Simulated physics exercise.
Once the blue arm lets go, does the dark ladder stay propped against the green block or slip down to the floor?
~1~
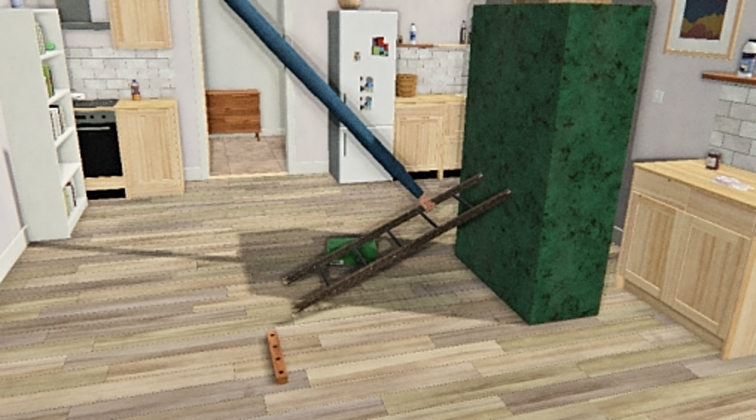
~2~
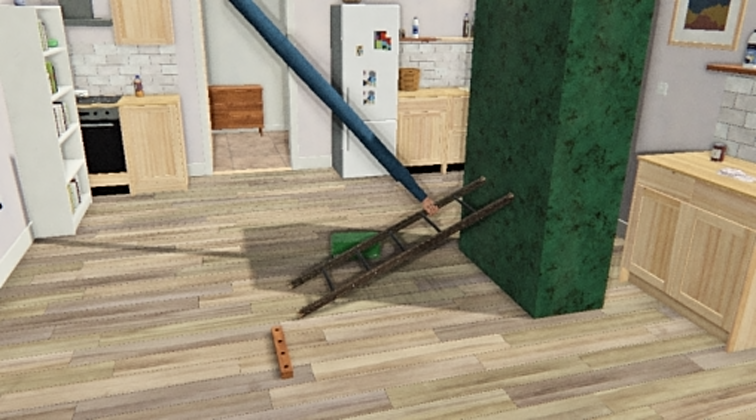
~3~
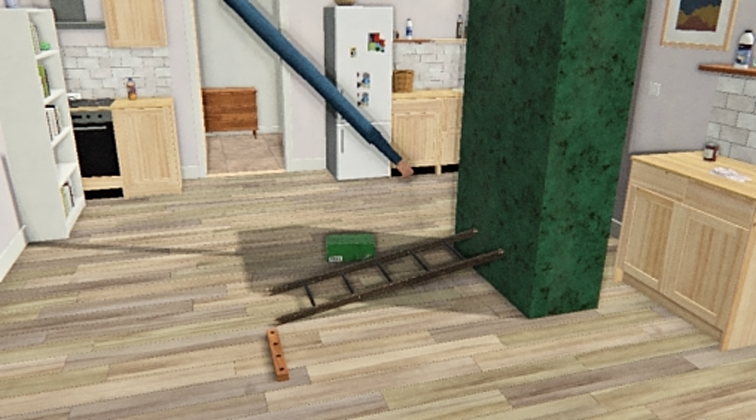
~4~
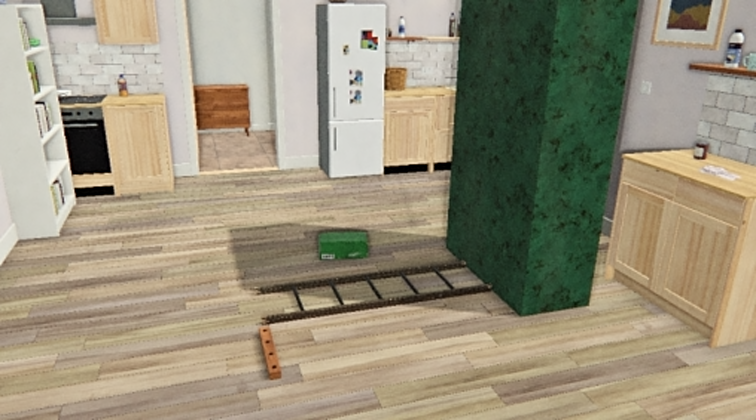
The dark ladder slips down and ends up lying on the floor beside the green block.
